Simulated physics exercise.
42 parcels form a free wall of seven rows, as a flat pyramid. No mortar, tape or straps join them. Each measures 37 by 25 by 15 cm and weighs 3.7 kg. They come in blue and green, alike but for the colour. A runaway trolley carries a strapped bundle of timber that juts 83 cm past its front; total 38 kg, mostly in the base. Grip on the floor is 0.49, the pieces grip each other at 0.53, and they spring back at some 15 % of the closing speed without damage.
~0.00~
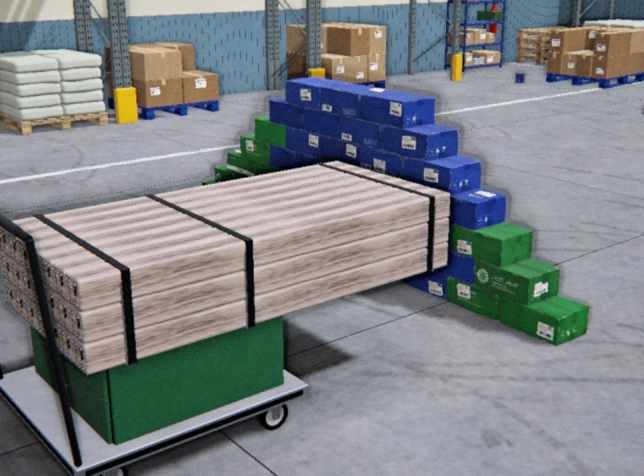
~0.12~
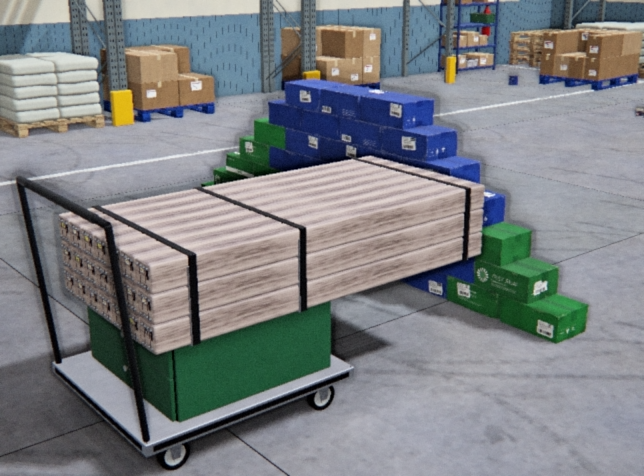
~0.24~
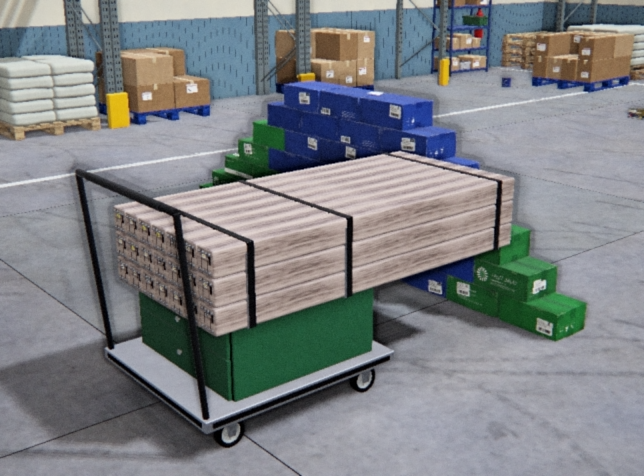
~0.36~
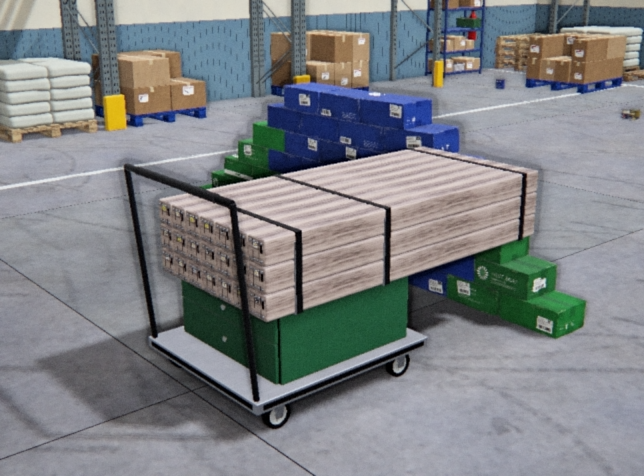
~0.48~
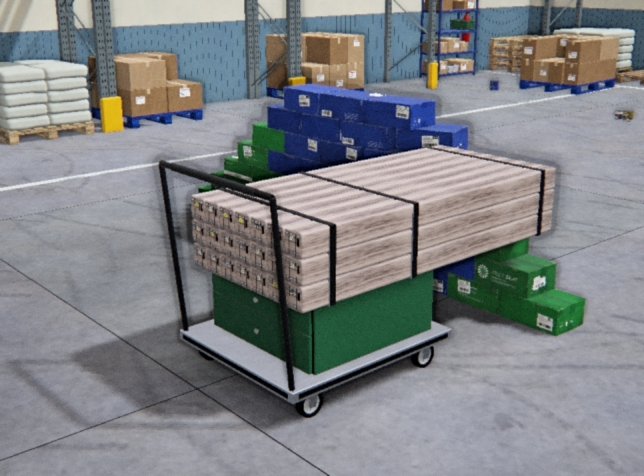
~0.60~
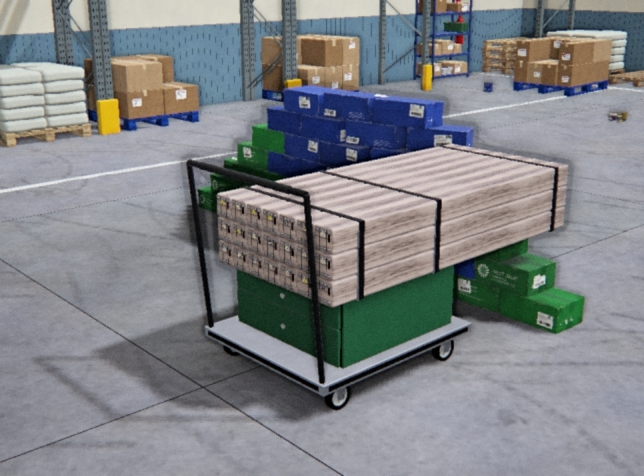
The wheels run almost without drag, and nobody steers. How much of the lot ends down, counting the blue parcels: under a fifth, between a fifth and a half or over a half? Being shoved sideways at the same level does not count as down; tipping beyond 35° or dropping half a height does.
The part is between a fifth and a half.
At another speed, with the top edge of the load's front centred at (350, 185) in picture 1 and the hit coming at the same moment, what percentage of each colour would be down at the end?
In that case green 0, blue 30 per cent.
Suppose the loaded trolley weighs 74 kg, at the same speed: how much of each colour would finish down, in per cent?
In that case green 0, blue 30 per cent.
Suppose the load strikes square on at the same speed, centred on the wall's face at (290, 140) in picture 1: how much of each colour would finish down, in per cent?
Then green 20, blue 30 per cent.
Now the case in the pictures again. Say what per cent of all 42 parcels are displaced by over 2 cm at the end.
Shifted: 25 per cent.
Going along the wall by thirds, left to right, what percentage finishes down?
Left 0, middle 20, right 30 per cent.
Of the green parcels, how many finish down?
Green 0.
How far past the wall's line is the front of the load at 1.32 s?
About 55 cm past it.
Around 0.92 s, load 45 cm past the wall's line, still rolling; 8 of the 29 blue parcels down (8 of 42 in all colours); top blue parcel unmoved.
Around 1.32 s, load 53 cm past the wall's line, still rolling; 8 of the 29 blue parcels down (8 of 42 in all colours); top blue parcel unmoved.
Finally (2.5 s), load 54 cm past the wall's line, still rolling; 8 of the 29 blue parcels down (8 of 42 in all colours); top blue parcel unmoved; top green parcel unmoved. That is 28 per cent. Seen by the last camera, middles, top blue parcel near (315, 101), top green parcel near (281, 138).
